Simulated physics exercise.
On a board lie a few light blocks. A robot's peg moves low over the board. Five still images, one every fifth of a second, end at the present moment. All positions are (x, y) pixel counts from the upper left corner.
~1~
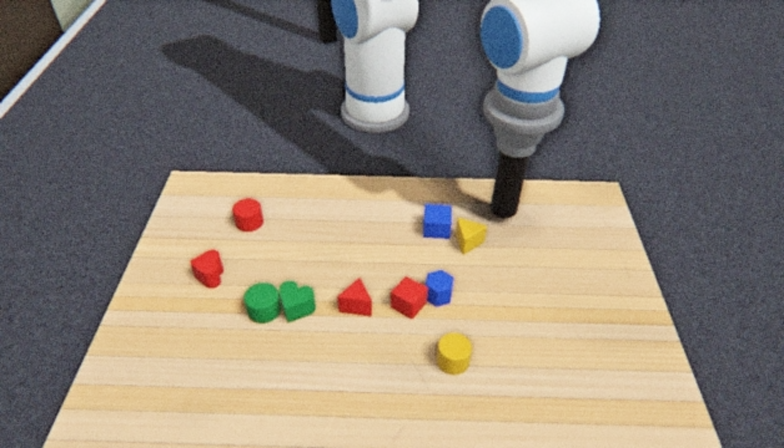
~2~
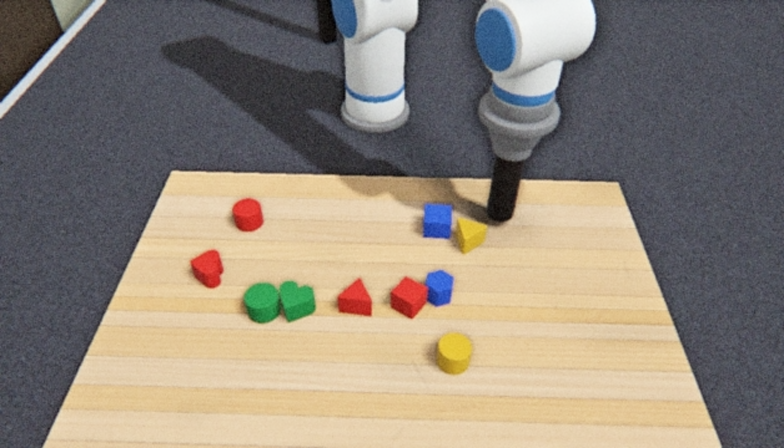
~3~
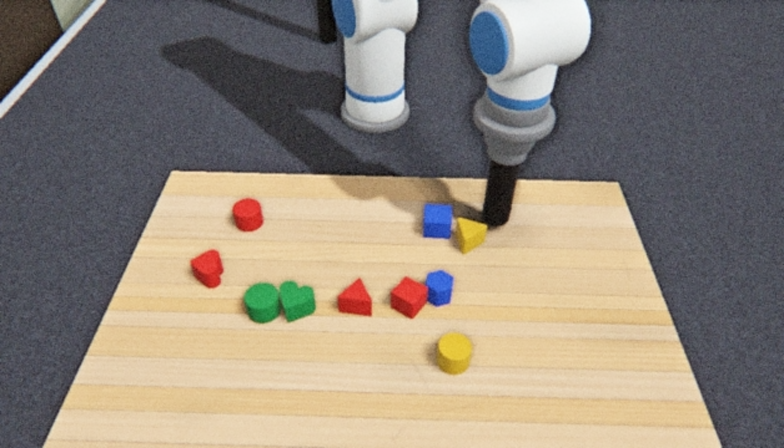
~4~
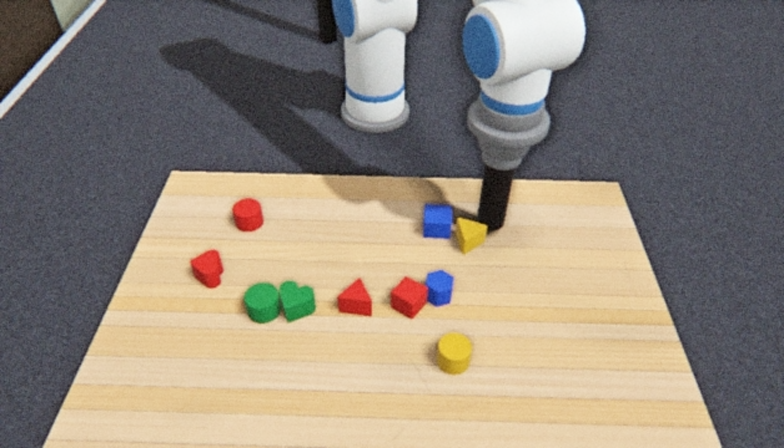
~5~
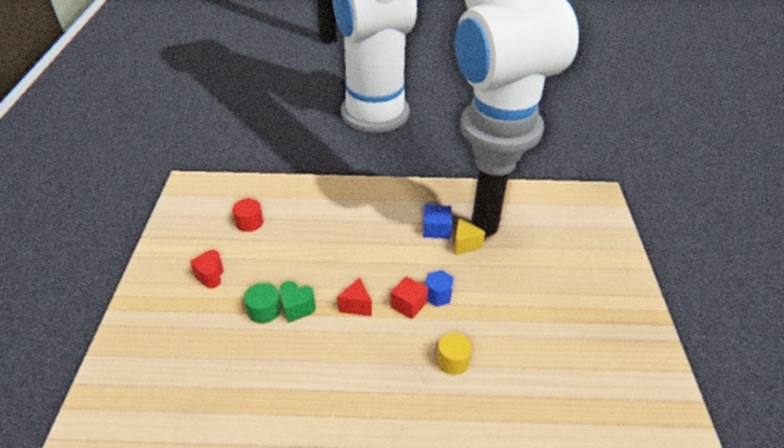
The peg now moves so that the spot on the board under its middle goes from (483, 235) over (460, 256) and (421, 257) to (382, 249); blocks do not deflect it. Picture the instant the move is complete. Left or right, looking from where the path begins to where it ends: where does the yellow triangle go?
Shifted left.
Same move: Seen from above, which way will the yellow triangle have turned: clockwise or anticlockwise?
Seen from overhead, it turns anticlockwise.
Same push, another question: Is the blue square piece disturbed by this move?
Once the path is done, it remains where it sat before.
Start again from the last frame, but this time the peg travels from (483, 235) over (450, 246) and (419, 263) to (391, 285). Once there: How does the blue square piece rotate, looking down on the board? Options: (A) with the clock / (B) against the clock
Answer: A.
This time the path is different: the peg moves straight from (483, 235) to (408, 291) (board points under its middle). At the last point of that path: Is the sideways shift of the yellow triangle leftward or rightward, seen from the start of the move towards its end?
Seen from start to end, it moves right.
The first path, step by step. One third of the way, peg (460, 248); yellow triangle (438, 245), turned 40° clockwise.
Two thirds of the way, peg (421, 250); yellow triangle (402, 253).
At the end, peg (382, 242); blue square piece not moved; yellow triangle (394, 255), turned 20° anticlockwise.
